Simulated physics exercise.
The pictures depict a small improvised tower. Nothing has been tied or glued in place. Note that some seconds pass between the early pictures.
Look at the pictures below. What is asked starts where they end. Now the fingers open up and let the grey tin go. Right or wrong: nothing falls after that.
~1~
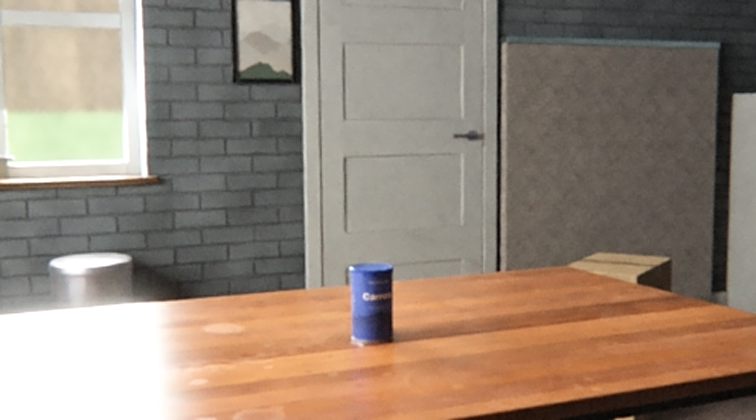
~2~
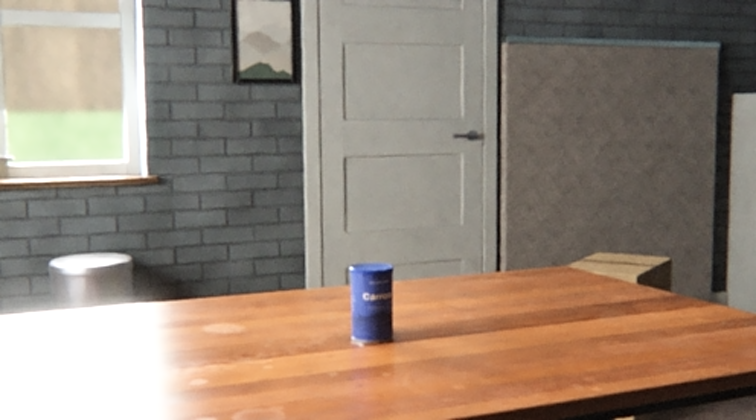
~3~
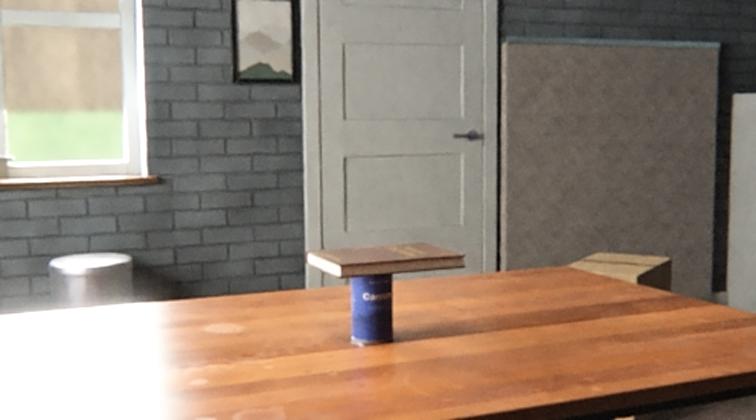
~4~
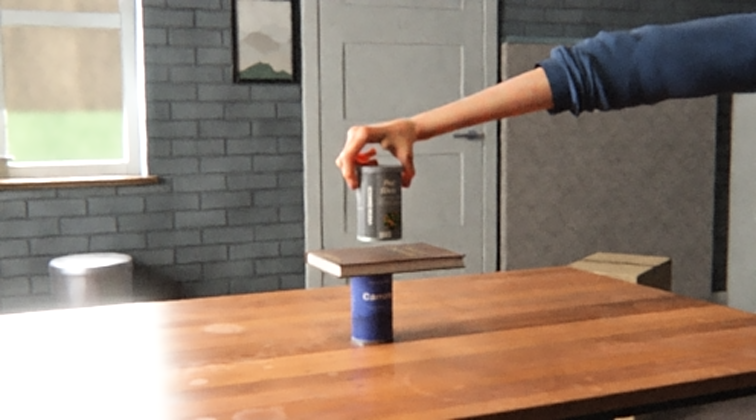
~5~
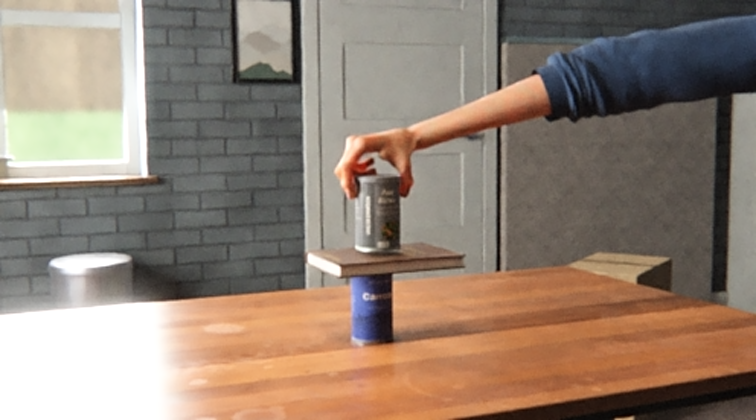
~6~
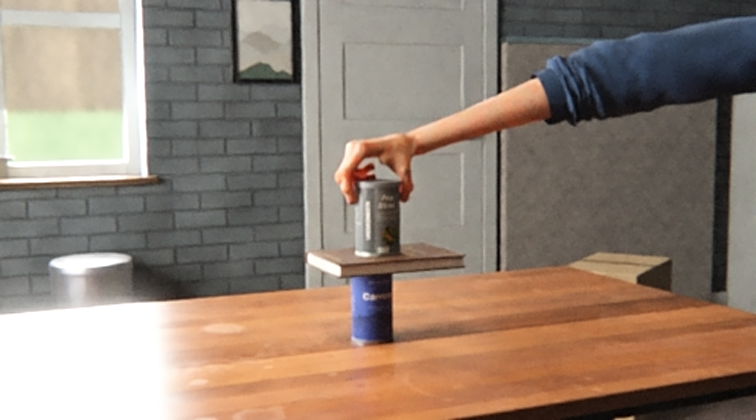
Right.
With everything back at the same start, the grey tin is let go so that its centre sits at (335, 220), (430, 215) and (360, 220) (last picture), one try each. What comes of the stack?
First try: It holds; second try: It comes apart; third try: It keeps its balance.
Then, 0.20 s after the last picture, nothing has stirred.
Then, 0.40 s after the last picture, grey tin resting near (378, 218).
At rest, all 3 in place. Seen from the same camera at the end, grey tin near (378, 218). The stack stays up.
